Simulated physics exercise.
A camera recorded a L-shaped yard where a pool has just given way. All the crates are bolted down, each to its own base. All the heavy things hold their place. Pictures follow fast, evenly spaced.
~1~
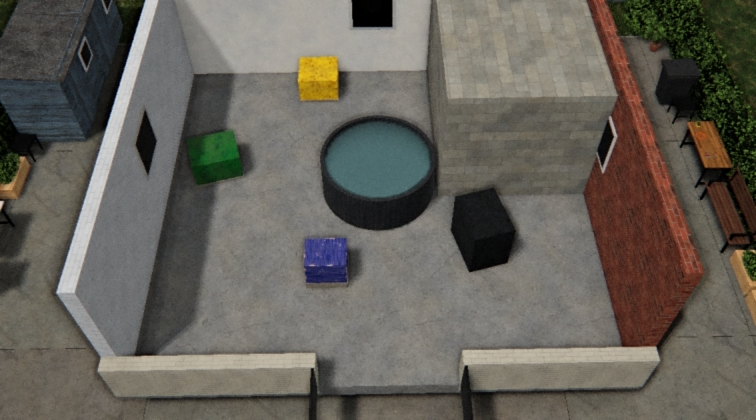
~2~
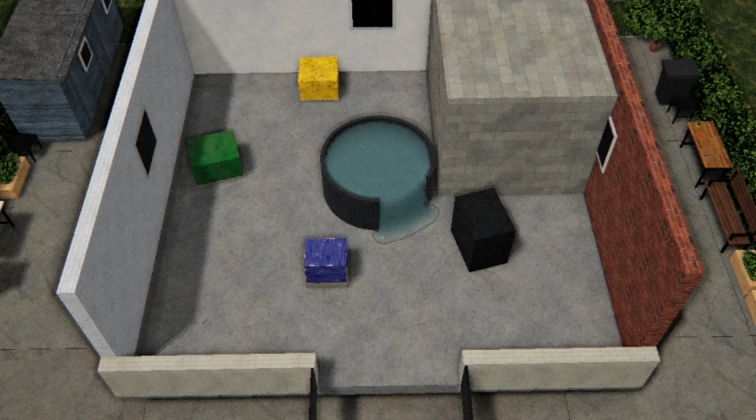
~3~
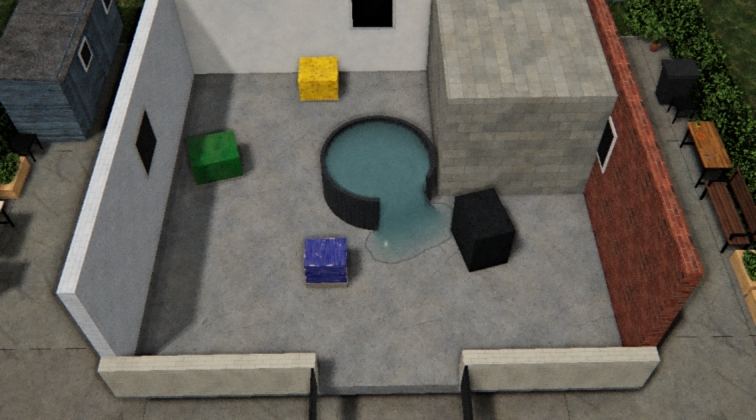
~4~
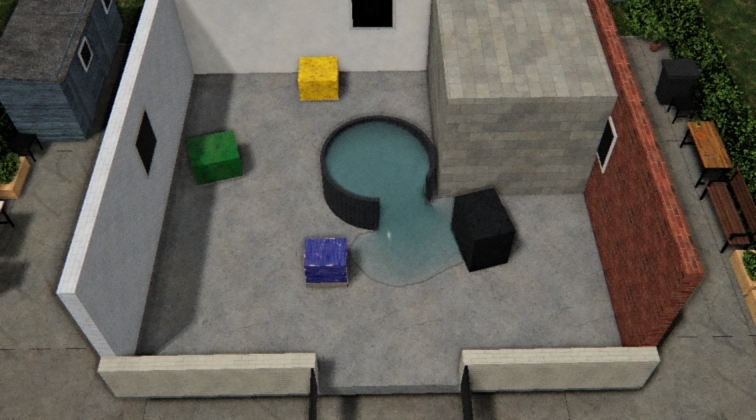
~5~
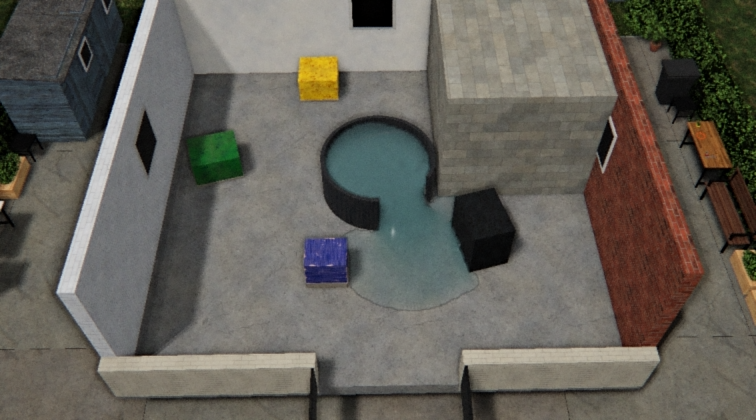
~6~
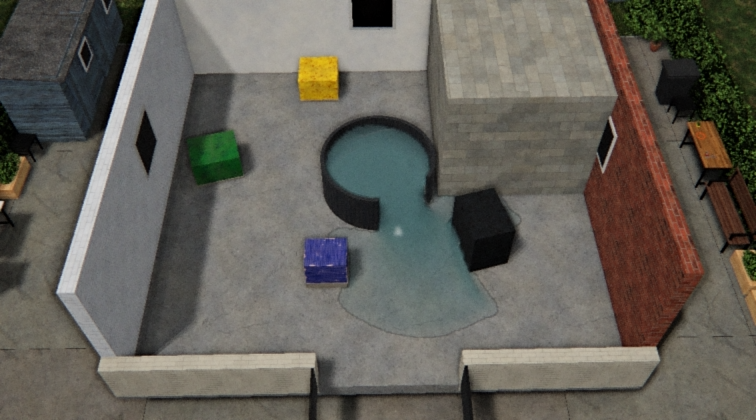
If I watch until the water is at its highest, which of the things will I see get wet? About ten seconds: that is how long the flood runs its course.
My prediction: The green crate will not even get damp; the blue crate will not even get damp; the yellow crate will not even get damp.
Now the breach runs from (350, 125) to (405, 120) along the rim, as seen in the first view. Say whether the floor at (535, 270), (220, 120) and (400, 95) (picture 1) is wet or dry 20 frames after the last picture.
Spot one spared, spot two inundated, spot three inundated.
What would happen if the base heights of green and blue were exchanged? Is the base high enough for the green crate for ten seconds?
One by one: Green is spared.
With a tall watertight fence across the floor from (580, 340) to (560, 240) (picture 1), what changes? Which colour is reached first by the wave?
I say the blue-painted one.
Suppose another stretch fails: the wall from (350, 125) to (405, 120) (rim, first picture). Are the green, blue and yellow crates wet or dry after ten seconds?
Crate by crate: Green - hit; blue - left alone; yellow - hit.
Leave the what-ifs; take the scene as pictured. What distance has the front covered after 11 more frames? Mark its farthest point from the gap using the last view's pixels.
Close to (623, 367).
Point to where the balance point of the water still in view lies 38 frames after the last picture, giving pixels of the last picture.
Centre of mass: Roughly (462, 247).
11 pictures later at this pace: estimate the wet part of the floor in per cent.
Around 30 percent.
A moment on, water covers 25 % of the floor; the green crate not reached, the blue crate water round its plinth, the yellow crate not reached.
Next, water covers 30 % of the floor; the green crate not reached, the blue crate water round its plinth, the yellow crate not reached.
Then, water covers 35 % of the floor; the green crate not reached, the blue crate water round its plinth, the yellow crate not reached.
Later, water covers 35 % of the floor; the green crate not reached, the blue crate water round its plinth, the yellow crate not reached.
In the end, water covers 40 % of the floor; the green crate stayed above the water, the blue crate stayed above the water, the yellow crate stayed above the water.
